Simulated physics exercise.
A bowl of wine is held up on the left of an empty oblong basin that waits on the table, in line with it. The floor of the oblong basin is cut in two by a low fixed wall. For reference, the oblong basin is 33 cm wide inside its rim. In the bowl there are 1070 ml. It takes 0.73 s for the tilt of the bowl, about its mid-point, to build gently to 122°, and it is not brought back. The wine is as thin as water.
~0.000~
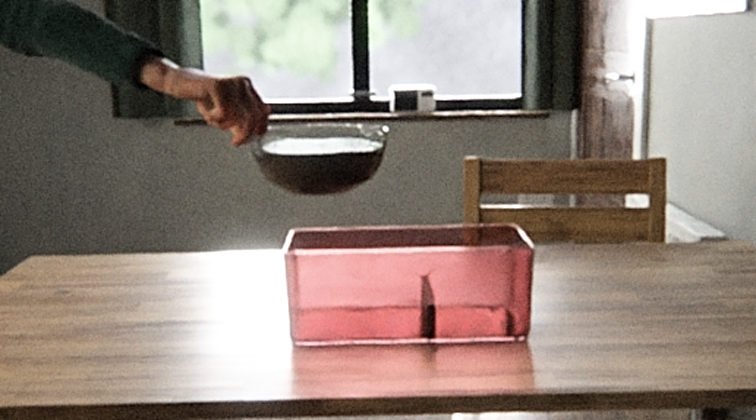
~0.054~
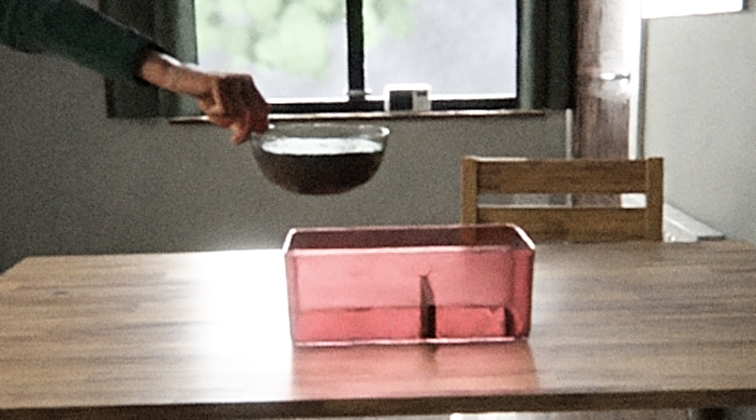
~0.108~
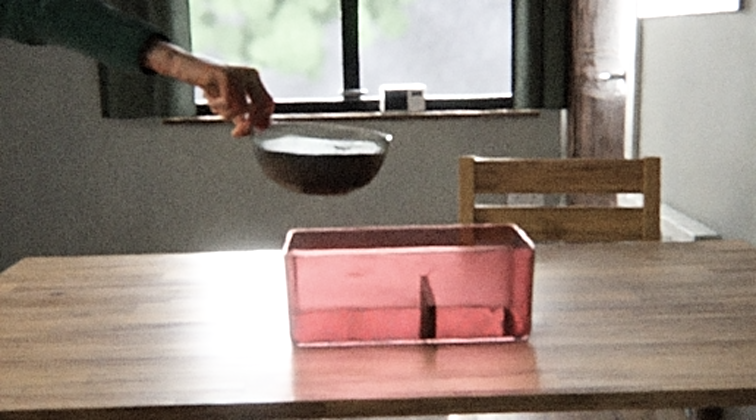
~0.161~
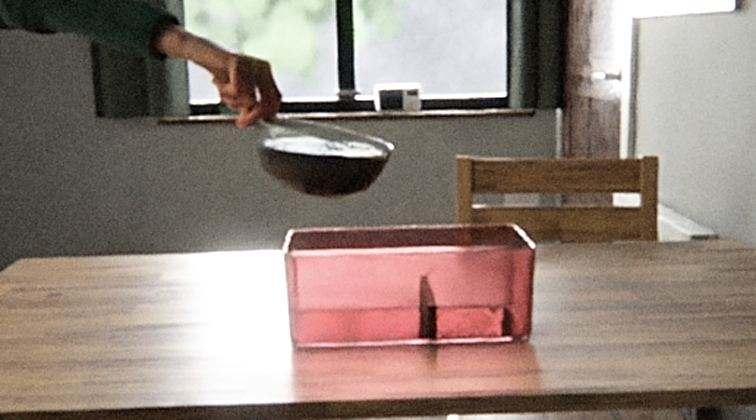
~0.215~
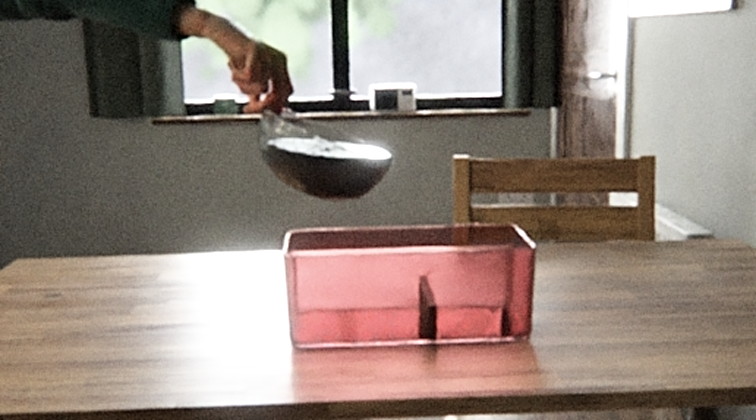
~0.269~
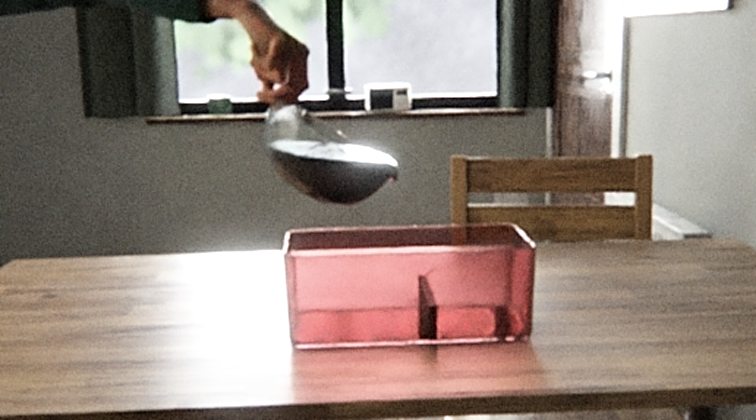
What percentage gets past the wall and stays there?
About 31 per cent.
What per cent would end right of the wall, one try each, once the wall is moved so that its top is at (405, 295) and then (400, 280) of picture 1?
50 in a hundred, followed by 60 in a hundred.
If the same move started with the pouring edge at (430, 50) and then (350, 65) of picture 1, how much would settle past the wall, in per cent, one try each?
It comes to 60 per cent, and then 15 per cent.
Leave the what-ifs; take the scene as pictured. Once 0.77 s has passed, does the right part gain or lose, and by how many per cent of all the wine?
The amount climbs by around 2.
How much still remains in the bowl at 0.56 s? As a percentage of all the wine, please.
Close to 5 percent of the liquid remains at that time.
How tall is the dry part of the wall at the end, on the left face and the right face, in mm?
Left side: Around 26 mm. Right side: Around 32 mm.
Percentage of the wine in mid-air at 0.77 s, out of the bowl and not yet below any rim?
Roughly 10 per cent.
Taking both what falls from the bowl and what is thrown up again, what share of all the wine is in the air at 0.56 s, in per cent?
10 per cent.
After 0.56 s the tilt is 106° and 5 per cent is still to pour, 52 is left of the wall and 32 right of it.
After 0.77 s the tilt is 122° and 0 per cent is still to pour, 61 is left of the wall and 29 right of it.
After 0.99 s the tilt is 122° and 0 per cent is still to pour, 64 is left of the wall and 31 right of it.
After 1.23 s the tilt is 122° and 0 per cent is still to pour, 64 is left of the wall and 31 right of it.
In the end 64 per cent lies left of the wall, 31 right of it and 5 outside.
